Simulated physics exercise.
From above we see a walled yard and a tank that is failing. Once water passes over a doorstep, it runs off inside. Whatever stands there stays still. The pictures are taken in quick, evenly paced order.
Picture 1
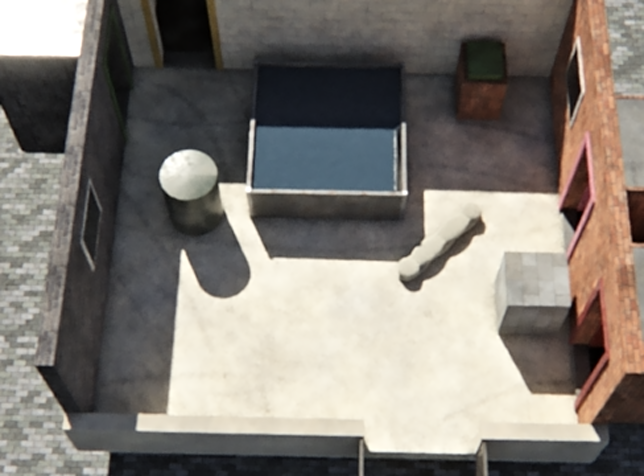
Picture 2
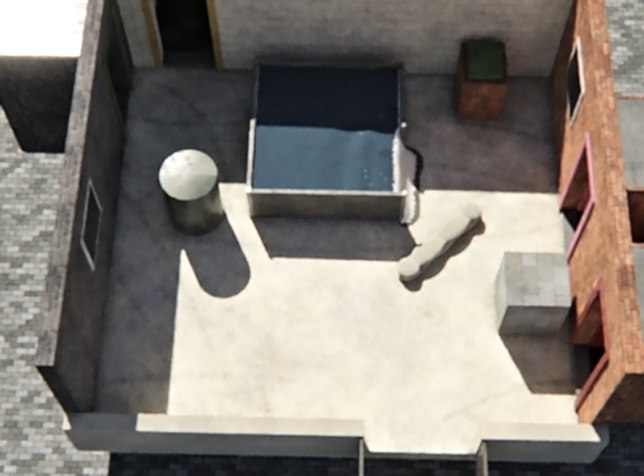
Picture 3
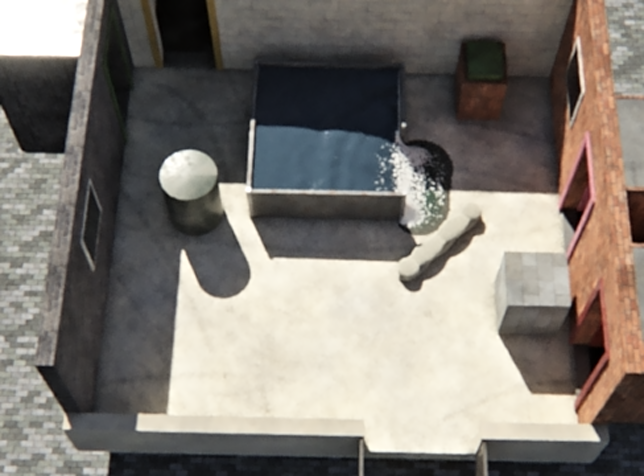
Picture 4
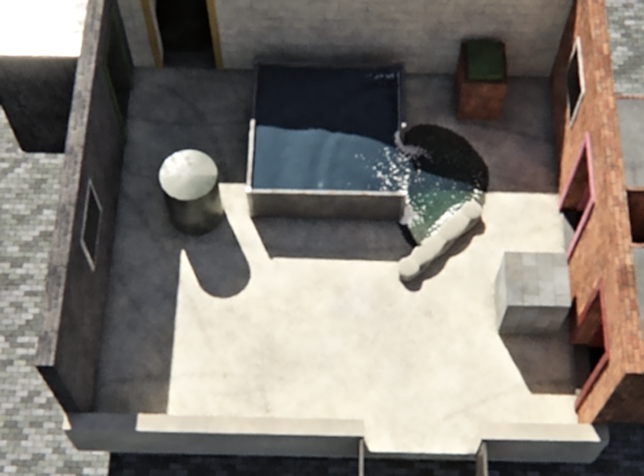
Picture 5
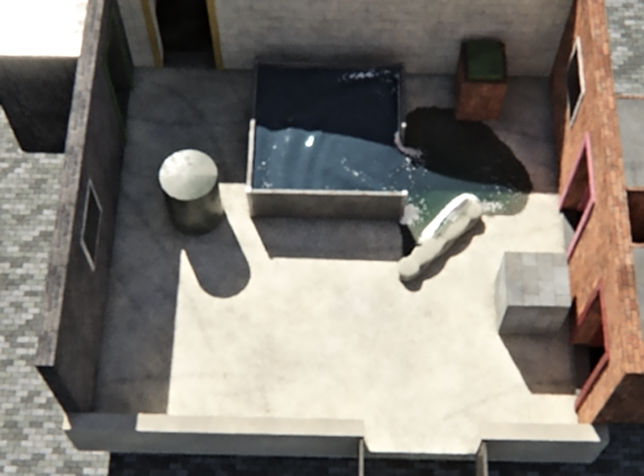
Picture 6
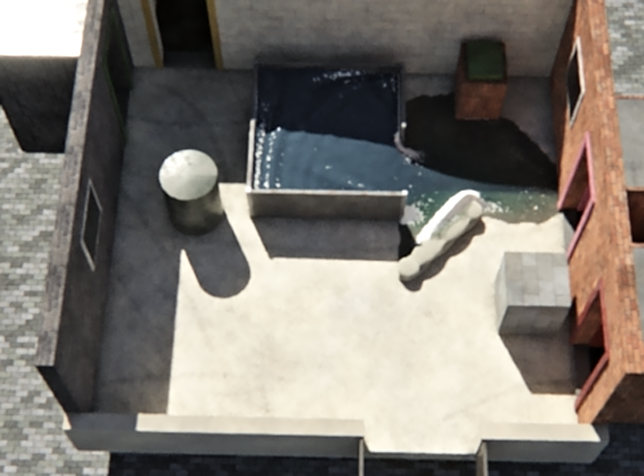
Walled yard seen from above, with water bursting from the right side of a tank and spreading rightward behind a low barrier.
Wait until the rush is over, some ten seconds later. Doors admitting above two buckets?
Pink door: Past the limit. Green door: Inside the limit. Yellow door: Inside the limit. Red door: Inside the limit.
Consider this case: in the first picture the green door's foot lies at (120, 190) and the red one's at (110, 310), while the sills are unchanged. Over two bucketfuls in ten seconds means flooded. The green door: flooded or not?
As it turns out, the green one stays within bounds.
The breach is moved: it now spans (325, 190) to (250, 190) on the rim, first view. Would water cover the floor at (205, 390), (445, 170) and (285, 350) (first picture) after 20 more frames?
Submerged, untouched, submerged.
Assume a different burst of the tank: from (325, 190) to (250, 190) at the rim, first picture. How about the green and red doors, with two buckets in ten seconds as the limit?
My reading: The green door stays under, the red door is over.
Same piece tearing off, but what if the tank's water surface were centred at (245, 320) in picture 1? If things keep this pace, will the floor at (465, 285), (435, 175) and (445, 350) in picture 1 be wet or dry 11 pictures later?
Well, in the order you listed them, they'd be reached by the flood, unreached and reached by the flood.
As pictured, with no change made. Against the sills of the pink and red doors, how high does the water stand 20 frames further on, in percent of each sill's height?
Near 210 and 90 per cent, in that order.
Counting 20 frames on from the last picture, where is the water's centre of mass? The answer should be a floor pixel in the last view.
The water centres close to (406, 176).
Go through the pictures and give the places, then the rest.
The water tank at (328, 129) is whole and still, in the first frame.
The front is at (410, 152), out from the gap at (400, 178), in the second frame.
The front is at (440, 153), out from the gap at (400, 178), in the third frame.
The front is at (481, 166), out from the gap at (400, 179), in the fourth frame.
The front is at (522, 174), out from the gap at (400, 179), in the fifth frame.
The front is at (556, 175), out from the gap at (400, 179), in the sixth frame.
A moment on, water covers 20 % of the floor; the pink door under two buckets in, the green door not reached, the yellow door not reached, the red door not reached.
Next, water covers 35 % of the floor; the pink door over two buckets in, the green door not reached, the yellow door not reached, the red door wet at the sill, nothing in.
Then, water covers 55 % of the floor; the pink door far over two buckets in, the green door not reached, the yellow door not reached, the red door wet at the sill, nothing in.
Later, water covers 85 % of the floor; the pink door far over two buckets in, the green door wet at the sill, nothing in, the yellow door wet at the sill, nothing in, the red door under two buckets in.
In the end, water covers 95 % of the floor; the pink door far over two buckets in, the green door wet at the sill, nothing in, the yellow door wet at the sill, nothing in, the red door under two buckets in.
